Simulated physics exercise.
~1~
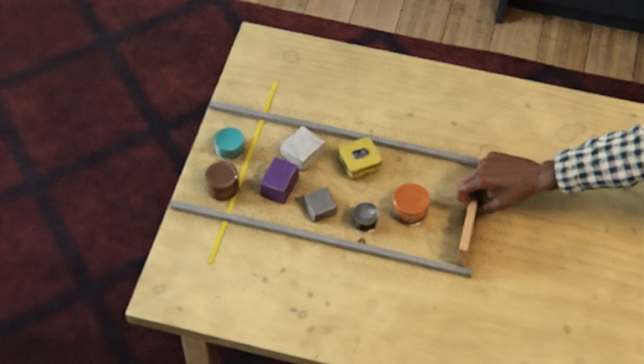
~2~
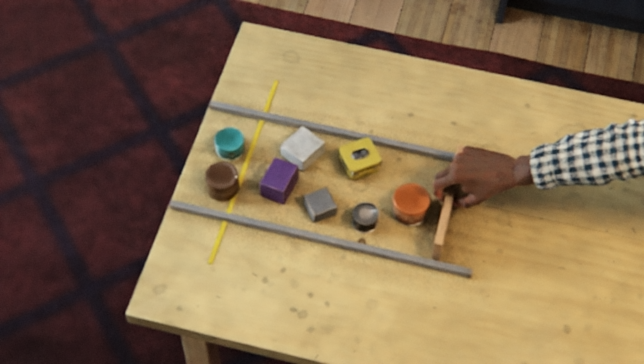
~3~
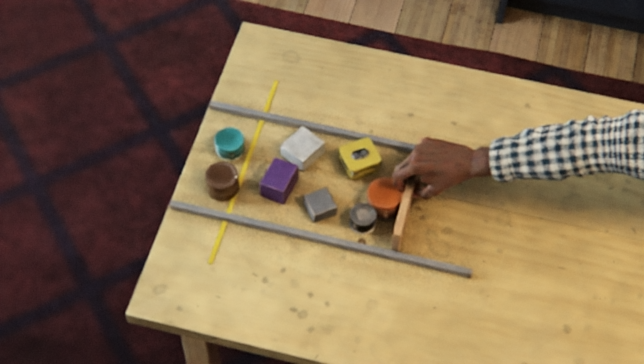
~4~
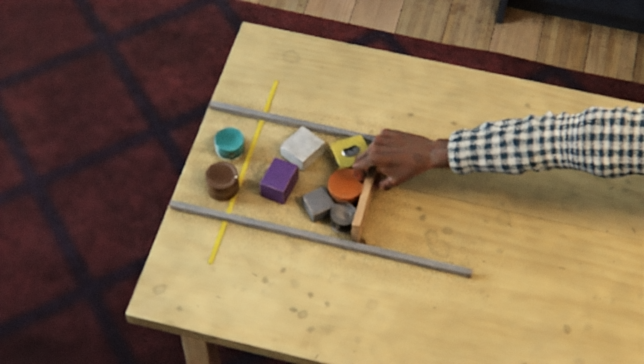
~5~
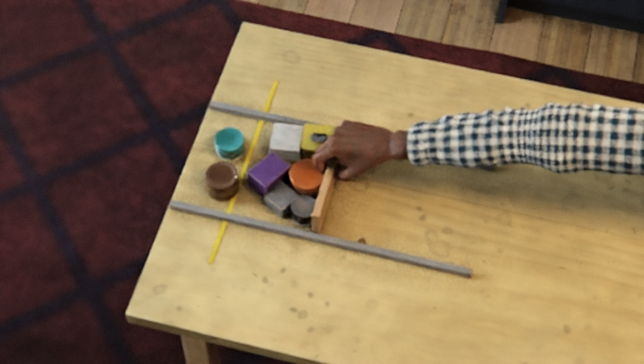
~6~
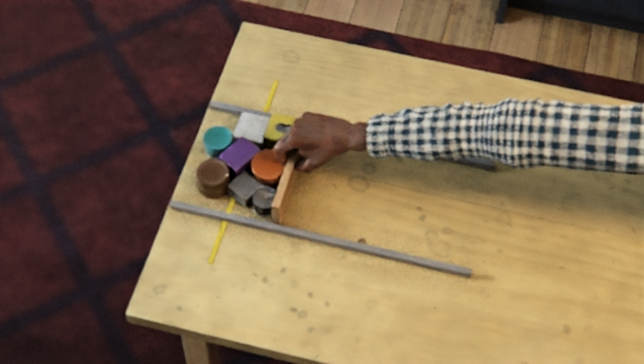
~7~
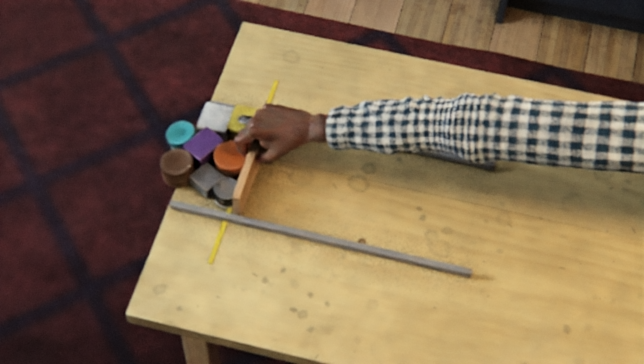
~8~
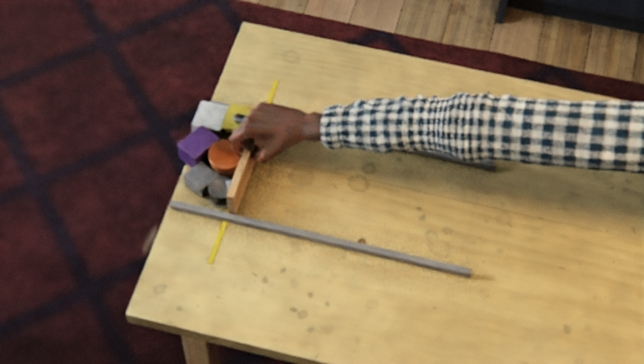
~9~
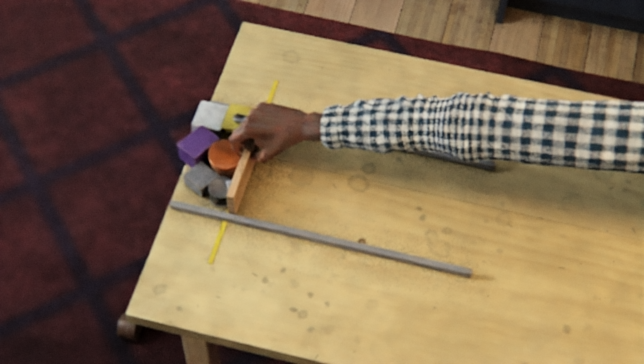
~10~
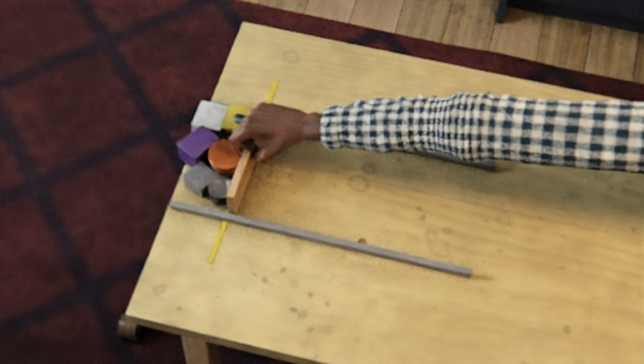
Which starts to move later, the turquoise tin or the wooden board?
The turquoise tin starts to move later. The board is already sliding left well before the gathered things reach the tin and push it along.
